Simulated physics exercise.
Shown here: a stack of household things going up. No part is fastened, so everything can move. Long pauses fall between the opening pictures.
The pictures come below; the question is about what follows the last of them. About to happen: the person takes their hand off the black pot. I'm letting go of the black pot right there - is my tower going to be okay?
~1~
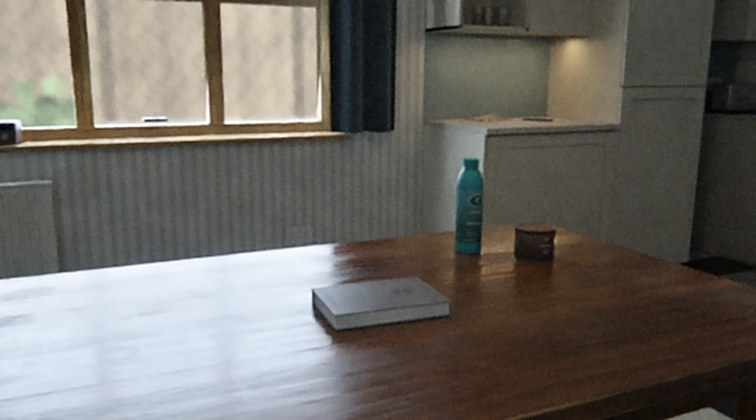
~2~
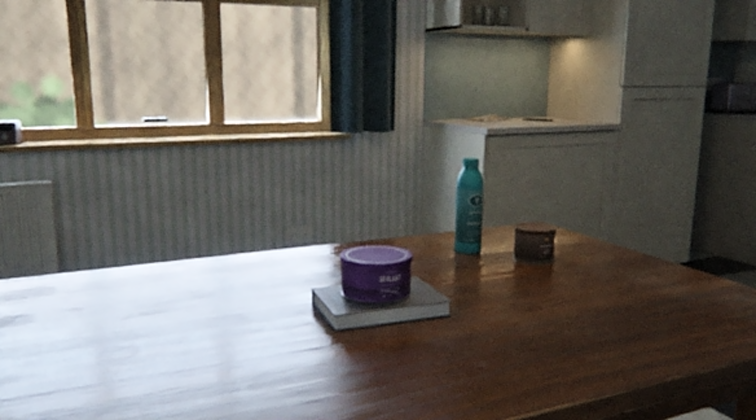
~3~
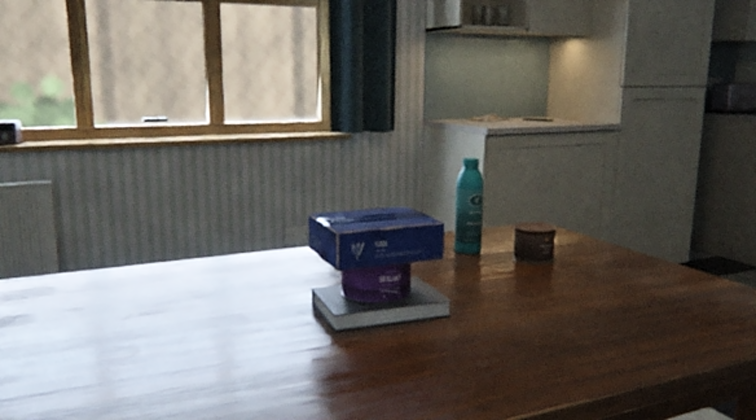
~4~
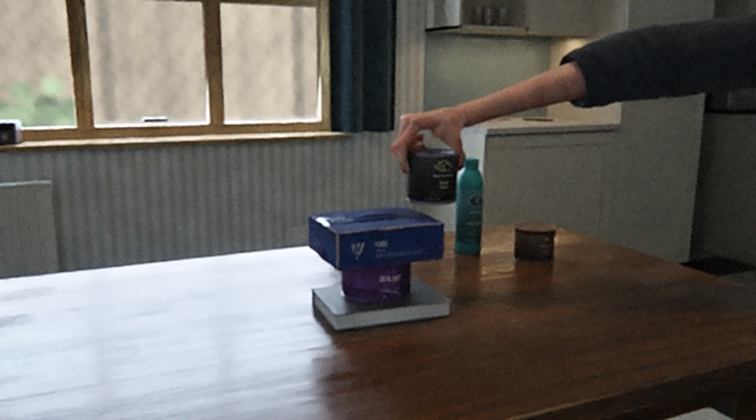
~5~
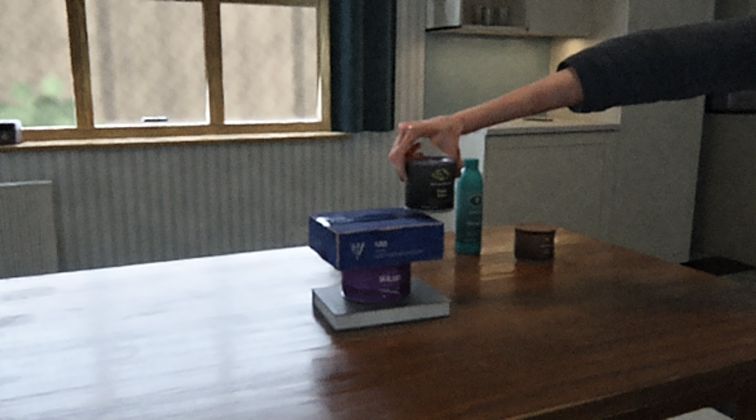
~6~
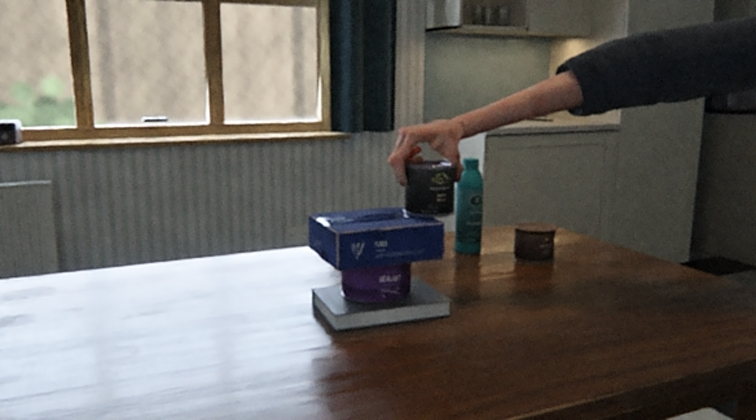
No, it will fall.
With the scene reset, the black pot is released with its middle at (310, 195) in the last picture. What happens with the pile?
Next, the heap comes down.
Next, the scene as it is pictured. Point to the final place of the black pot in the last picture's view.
End position: Approximately (482, 271).
Then, 0.40 s after the last picture, black pot now fallen.
Then, 0.60 s after the last picture, things are still on the move.
Then, 1.90 s after the last picture, nothing new.
At rest, fallen, black pot; the other 5 in place. Seen from the same camera at the end, black pot near (482, 271). The pile gives way.
